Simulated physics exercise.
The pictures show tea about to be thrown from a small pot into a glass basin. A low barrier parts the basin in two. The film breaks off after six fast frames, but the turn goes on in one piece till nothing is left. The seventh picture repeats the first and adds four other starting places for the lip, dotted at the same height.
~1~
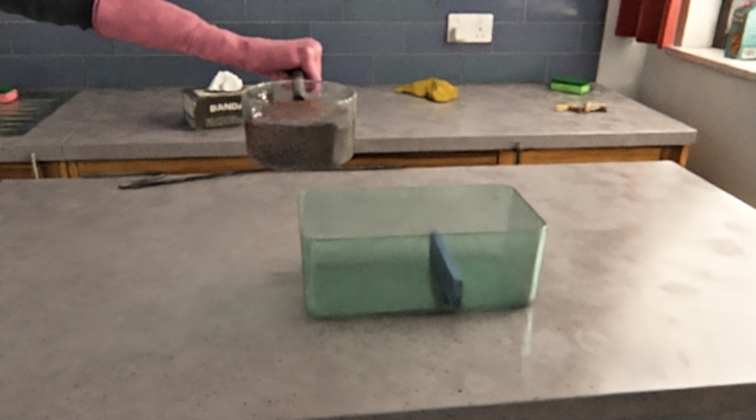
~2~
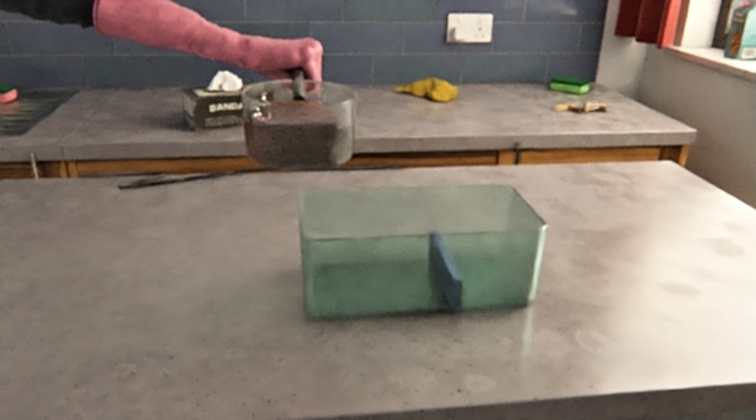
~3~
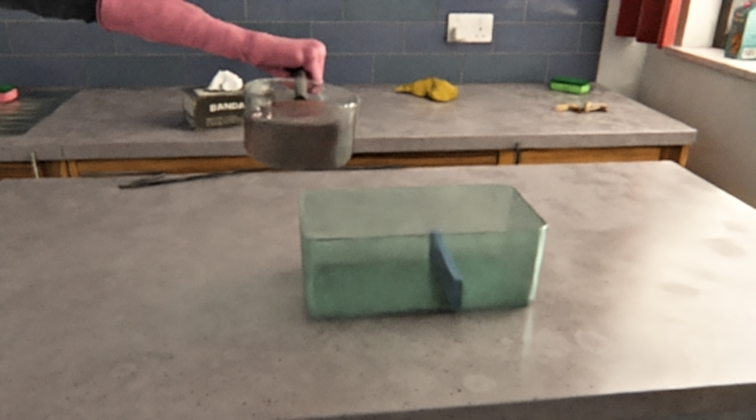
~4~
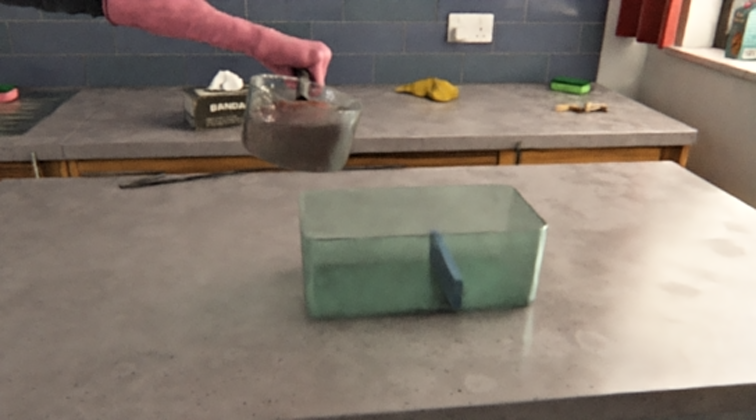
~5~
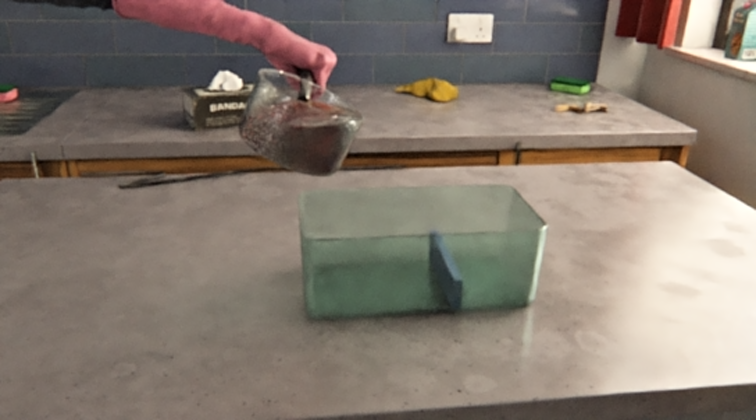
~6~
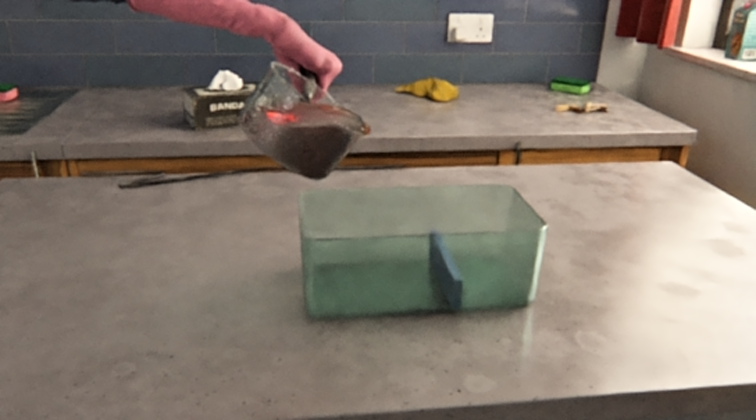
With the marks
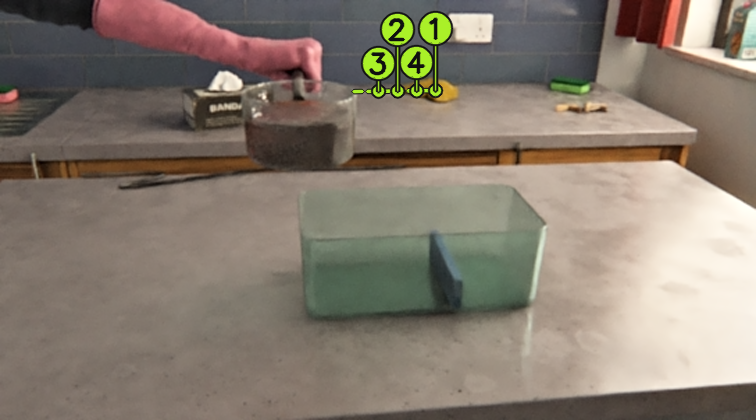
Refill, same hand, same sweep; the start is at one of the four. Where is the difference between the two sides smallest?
4 works best here.
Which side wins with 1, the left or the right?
More ends on the right.
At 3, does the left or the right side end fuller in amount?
More ends on the left.
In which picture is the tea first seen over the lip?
Picture 6.
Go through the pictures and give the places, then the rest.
Upright, lip at (354, 91); basin from (306, 315) to (533, 302); top of the wall at (446, 253); nothing has left yet, in the first picture.
Upright, lip at (354, 93); nothing has left yet, in the second picture.
Tipped about 7°, lip at (357, 97); nothing has left yet, in the third picture.
Tipped about 14°, lip at (360, 105); nothing has left yet, in the fourth picture.
Tipped about 25°, lip at (362, 116); nothing has left yet, in the fifth picture.
Tipped about 37°, lip at (362, 128); tea is over the lip, down to (362, 128), in the sixth picture.
On the marked copy, 1 at (435, 90); 2 at (397, 91); 3 at (378, 91); 4 at (416, 90).
With 1, about 30 % ends left of the wall and 69 % right of it.
With 2, about 76 % ends left of the wall and 22 % right of it.
With 3, about 95 % ends left of the wall and 4 % right of it.
With 4, about 51 % ends left of the wall and 49 % right of it.
